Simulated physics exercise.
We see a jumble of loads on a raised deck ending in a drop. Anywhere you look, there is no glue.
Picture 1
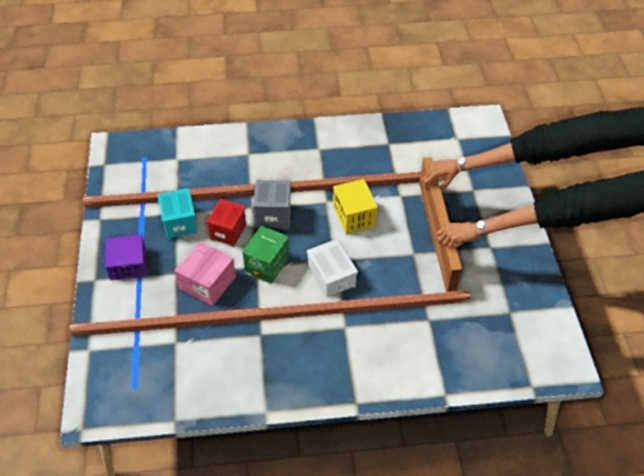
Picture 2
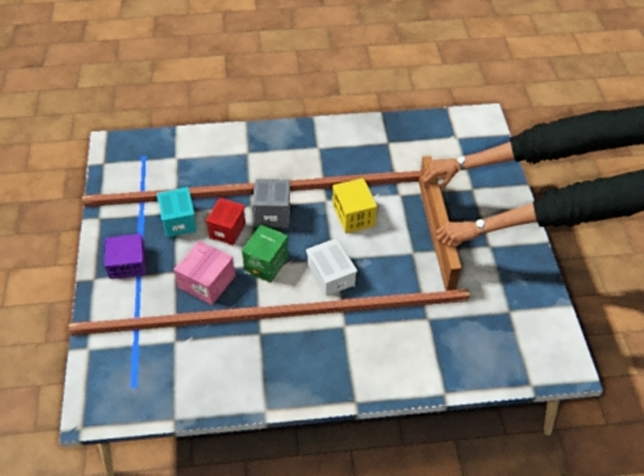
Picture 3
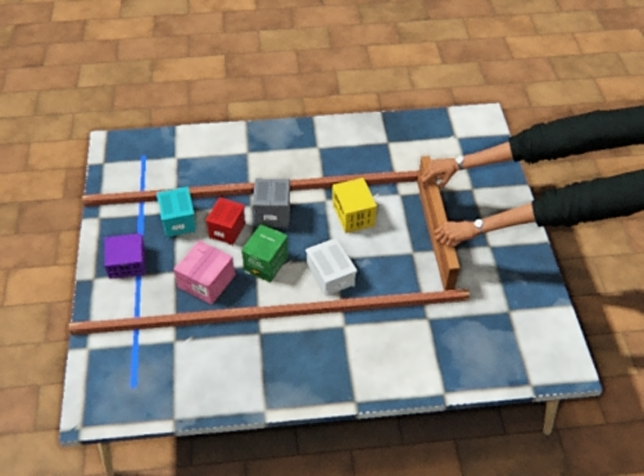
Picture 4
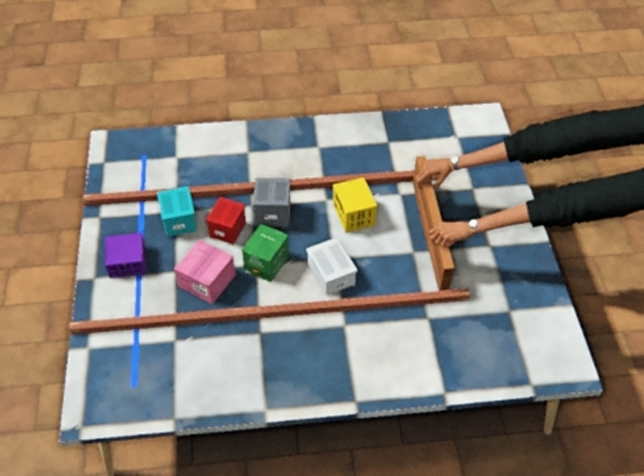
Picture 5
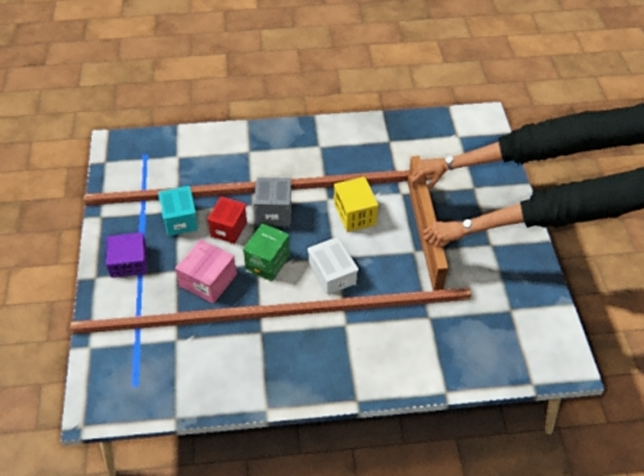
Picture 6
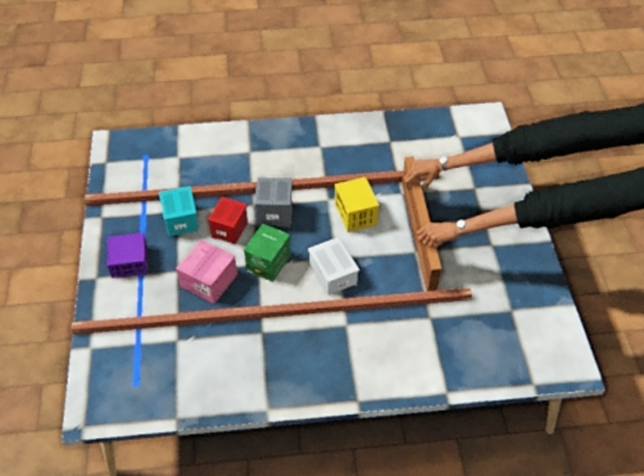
On a blue and white checkered table, two hands slid a wooden plank slightly left between two rails, while the eight colored boxes ahead of it stayed where they were, near a blue line.
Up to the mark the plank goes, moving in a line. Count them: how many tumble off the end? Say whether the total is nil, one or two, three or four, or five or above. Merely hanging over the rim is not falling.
The total is three or four.
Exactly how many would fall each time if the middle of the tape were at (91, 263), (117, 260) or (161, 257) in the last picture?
Tallies in the order given: 8, 6, 2.
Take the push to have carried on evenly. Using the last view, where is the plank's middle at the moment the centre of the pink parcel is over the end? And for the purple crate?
Approx. (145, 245) for the first, approx. (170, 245) for the second.
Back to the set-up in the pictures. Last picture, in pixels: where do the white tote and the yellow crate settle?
(122, 281) and (124, 222), roughly.
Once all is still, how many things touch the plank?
Result: 2 in all.
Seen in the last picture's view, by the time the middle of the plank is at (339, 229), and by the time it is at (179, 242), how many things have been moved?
Moved so far: 2, then 8.
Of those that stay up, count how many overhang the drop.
The number would be 3.
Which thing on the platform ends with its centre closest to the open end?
Answer: The pink parcel.
Soon after, none off yet; purple crate at rest near (128, 255); turquoise tote at rest near (179, 212); pink parcel at rest near (208, 271).
Then, none off yet; purple crate moved a little near (117, 256); turquoise tote moved about its own width near (132, 211); pink parcel moved about its own width near (147, 284).
At rest, the number that fall off is three or four; fallen, red tote, turquoise tote and purple crate.
